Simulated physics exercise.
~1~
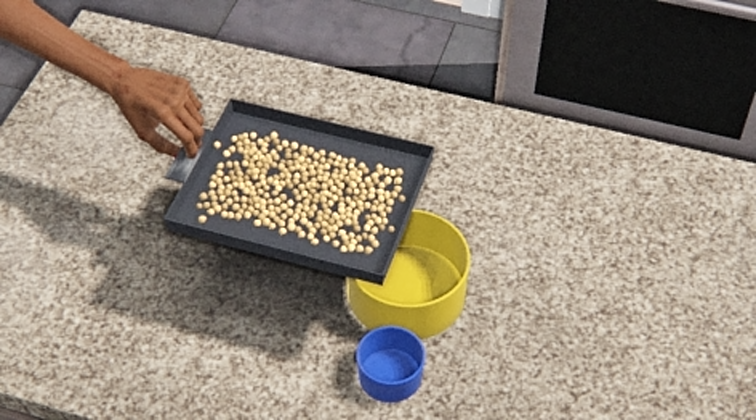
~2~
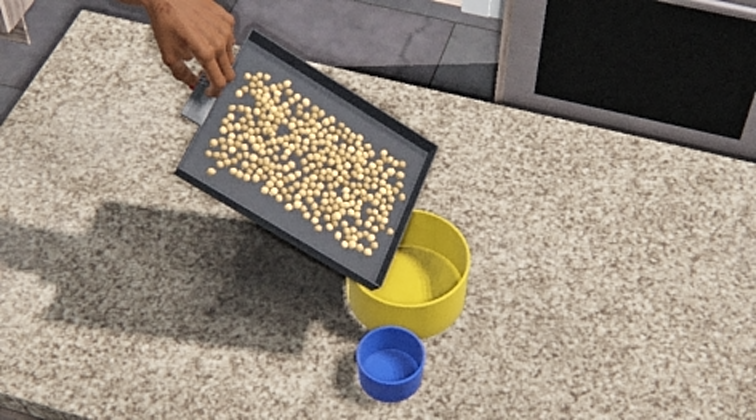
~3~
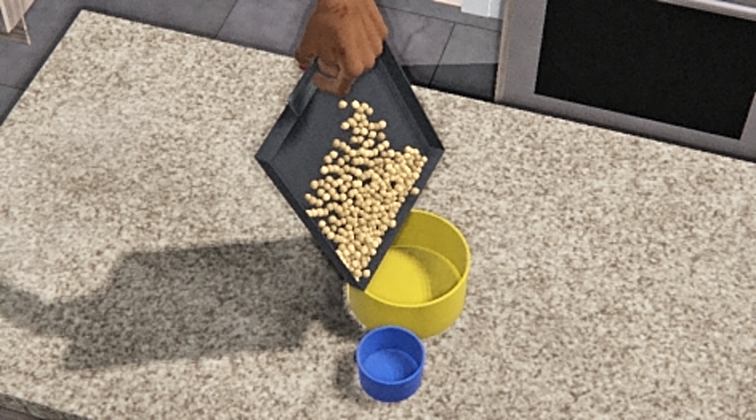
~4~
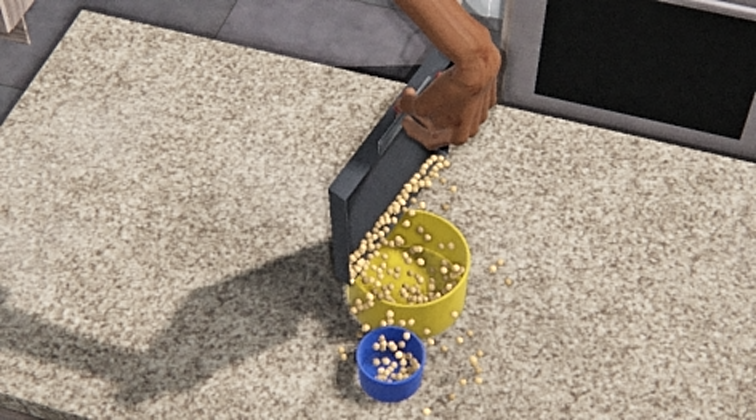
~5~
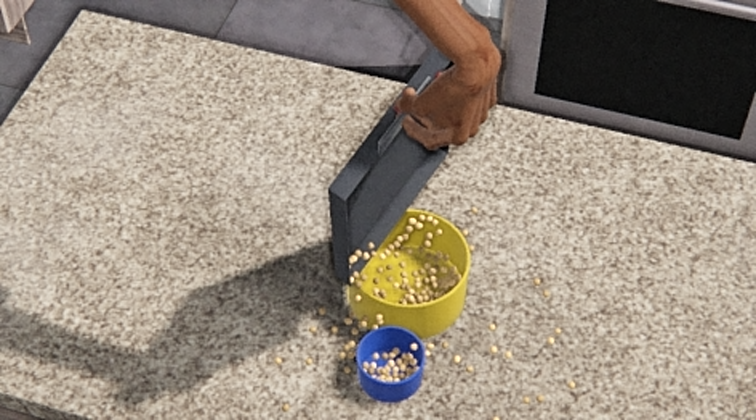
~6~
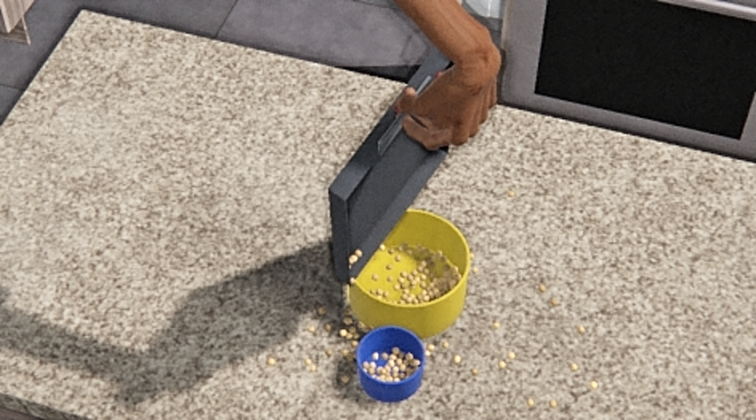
A hand grips the short handle of a dark, shallow tray of pale dried chickpeas above a speckled stone counter, seen from above at an angle, with an oven behind at the right. A yellow pot sits below the tray's right side, a small blue dish in front of it. The hand swings rightward and tips the tray steeply, and the chickpeas slide toward its lower corner. They pour into the pot and dish, some scattering across the counter. Finally the tray rests tilted, most chickpeas in the pot, some in the dish and others strewn around.
